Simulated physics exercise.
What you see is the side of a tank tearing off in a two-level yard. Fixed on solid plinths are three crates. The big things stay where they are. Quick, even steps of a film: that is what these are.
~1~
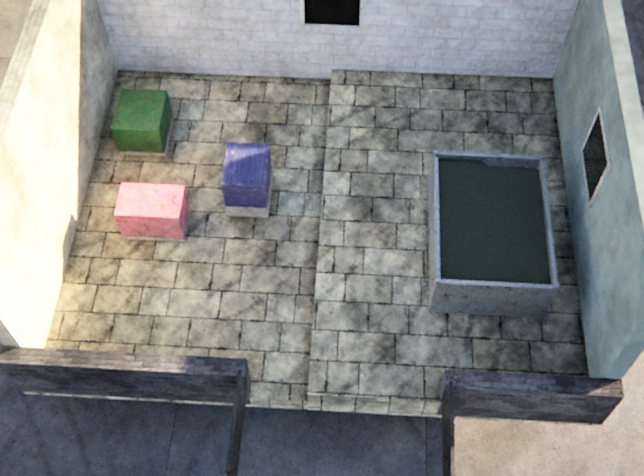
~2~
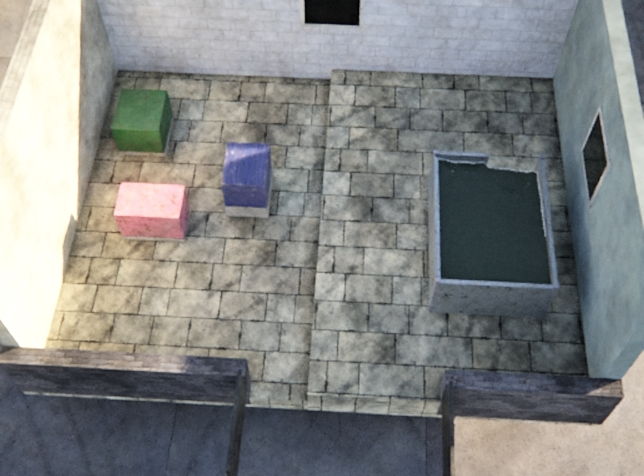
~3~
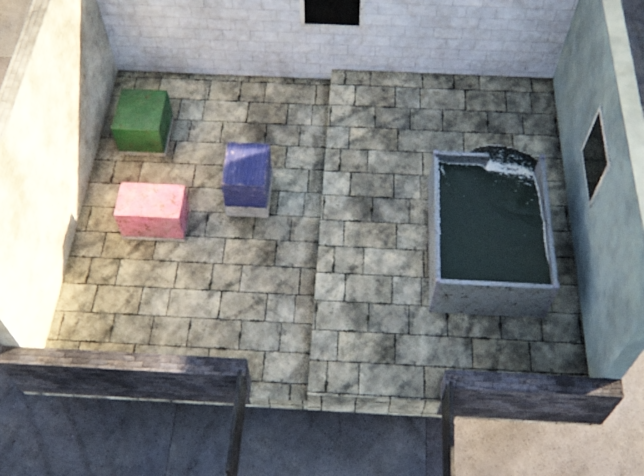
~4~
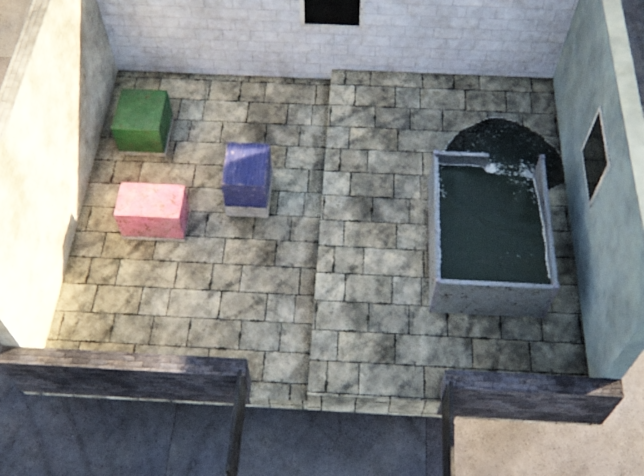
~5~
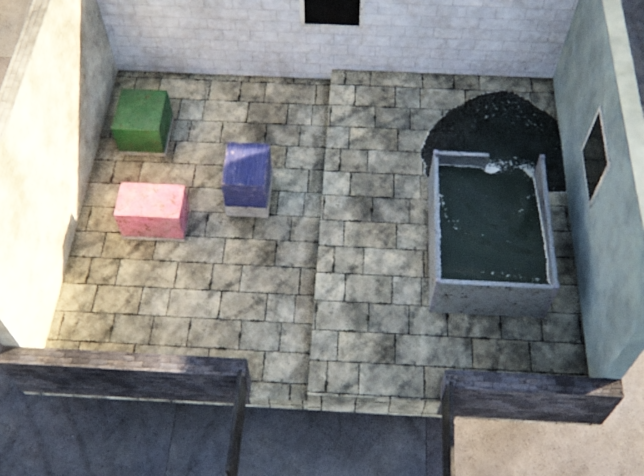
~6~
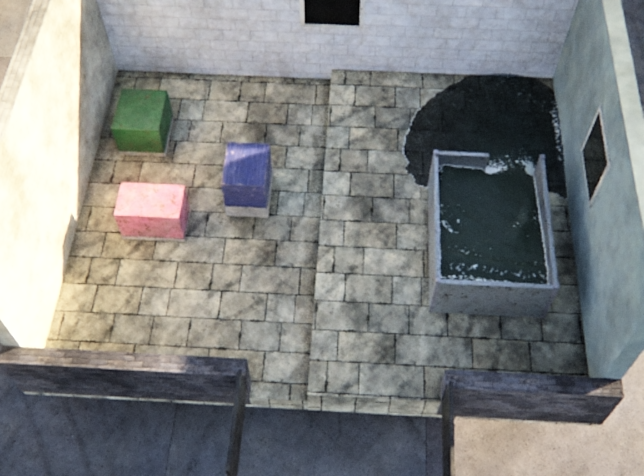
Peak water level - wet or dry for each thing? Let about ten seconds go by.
The green crate will be left wet. The pink crate will be left wet. The blue crate will be left dry.
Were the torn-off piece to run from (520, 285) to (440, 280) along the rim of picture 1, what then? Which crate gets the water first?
The crate marked pink.
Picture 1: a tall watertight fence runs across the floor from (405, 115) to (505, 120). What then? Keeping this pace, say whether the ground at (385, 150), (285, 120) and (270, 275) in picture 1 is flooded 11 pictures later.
Outcome by spot, in order - watered, watered, unwatered.
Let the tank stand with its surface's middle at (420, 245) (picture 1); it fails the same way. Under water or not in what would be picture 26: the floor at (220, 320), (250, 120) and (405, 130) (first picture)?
As listed: Clear, covered, under water.
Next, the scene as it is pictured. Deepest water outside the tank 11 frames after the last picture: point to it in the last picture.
About at (534, 83).
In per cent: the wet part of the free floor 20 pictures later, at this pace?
It comes to 40 per cent.
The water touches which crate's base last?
That one's the pink one.
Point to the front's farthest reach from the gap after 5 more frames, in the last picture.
I'd go with roughly (371, 76).
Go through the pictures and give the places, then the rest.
The first picture shows the open tank at (492, 219) is whole and still.
In the second picture, the front is at a hidden place, out from the gap on the open tank's far side.
In the third picture, water pours out on the open tank's far side and has run to (491, 149).
In the fourth picture, the front is at (489, 123), out from the gap on the open tank's far side.
In the fifth picture, the front is at (510, 96), out from the gap on the open tank's far side.
In the sixth picture, water pours out on the open tank's far side and has run to (526, 78).
A moment on, water covers 15 % of the floor; the green crate not reached, the pink crate not reached, the blue crate not reached.
Next, water covers 20 % of the floor; the green crate not reached, the pink crate not reached, the blue crate not reached.
Then, water covers 40 % of the floor; the green crate water round its plinth, the pink crate not reached, the blue crate water round its plinth.
Later, water covers 65 % of the floor; the green crate water round its plinth, the pink crate water round its plinth, the blue crate water round its plinth.
In the end, water covers 90 % of the floor; the green crate was topped, the pink crate was topped, the blue crate stayed above the water.
